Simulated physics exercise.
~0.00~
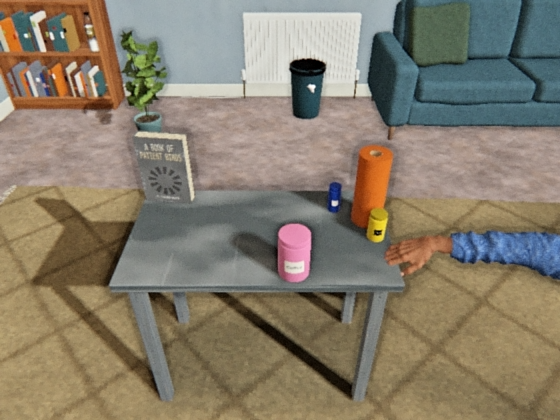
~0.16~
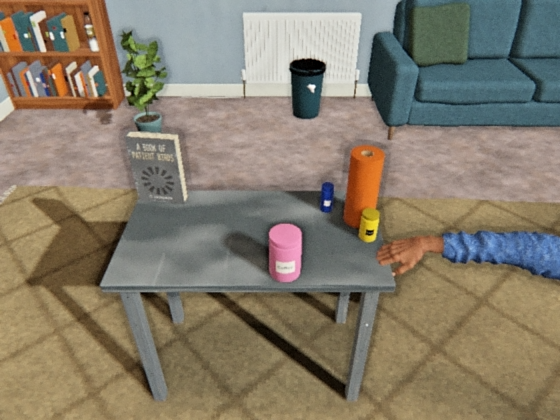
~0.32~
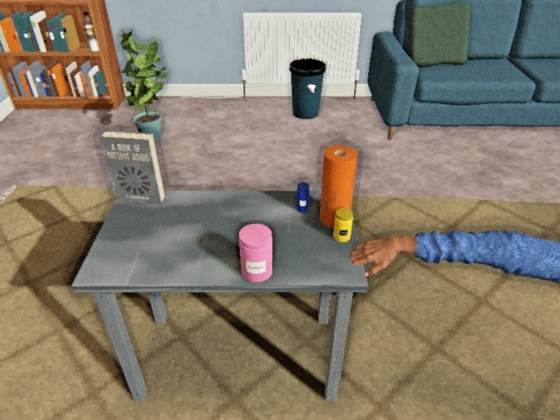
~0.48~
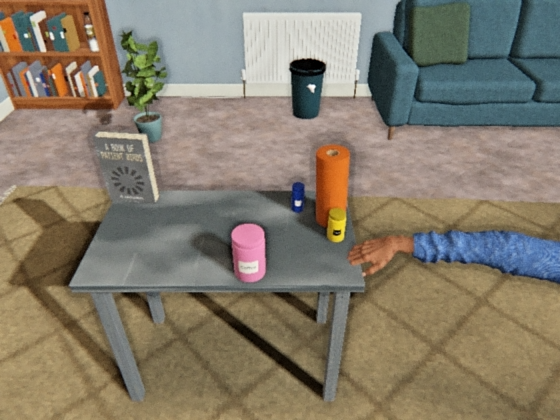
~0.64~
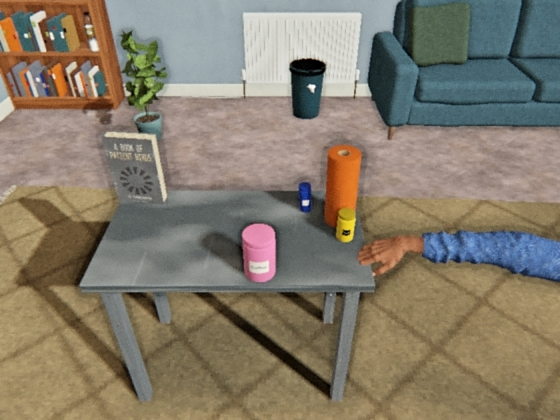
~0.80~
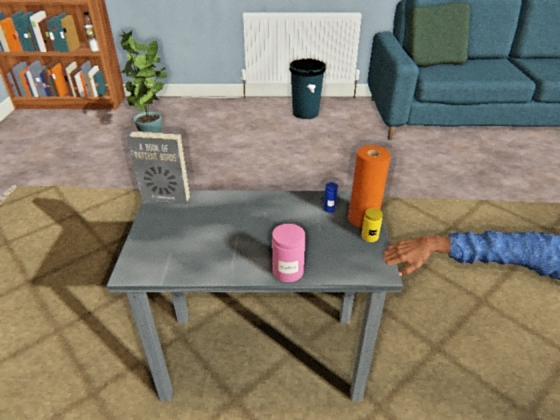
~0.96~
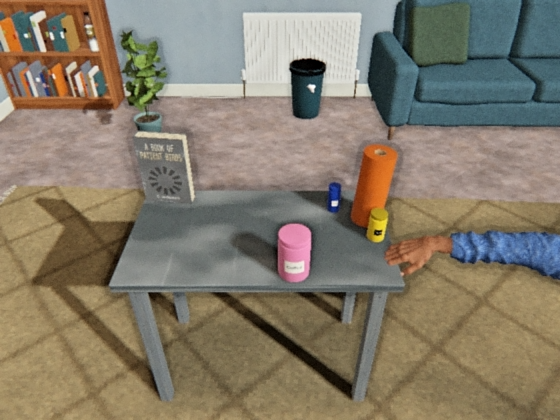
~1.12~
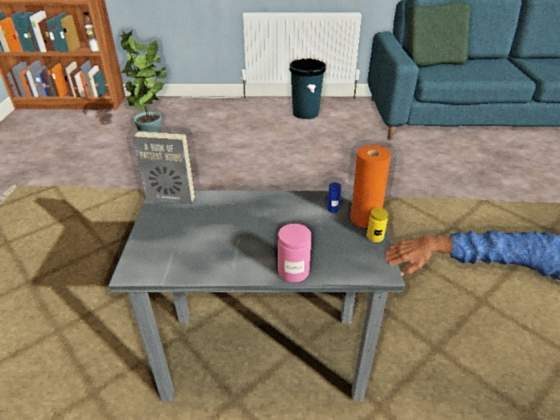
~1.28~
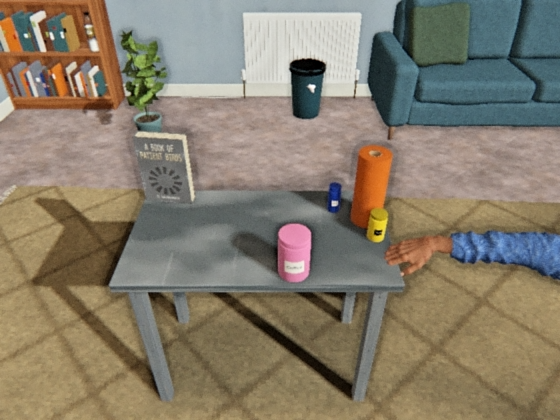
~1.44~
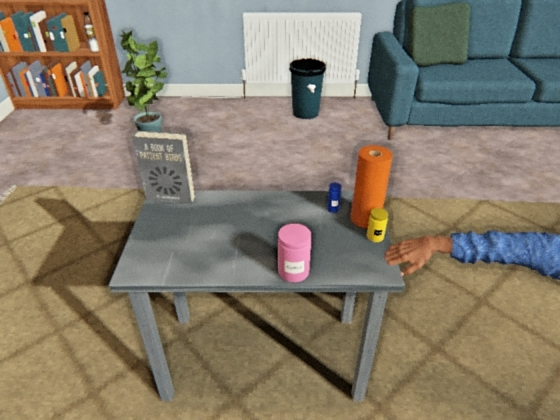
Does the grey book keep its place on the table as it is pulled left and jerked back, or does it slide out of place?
The grey book keeps its place, riding left and back with the table and still standing at the back left corner at the end.
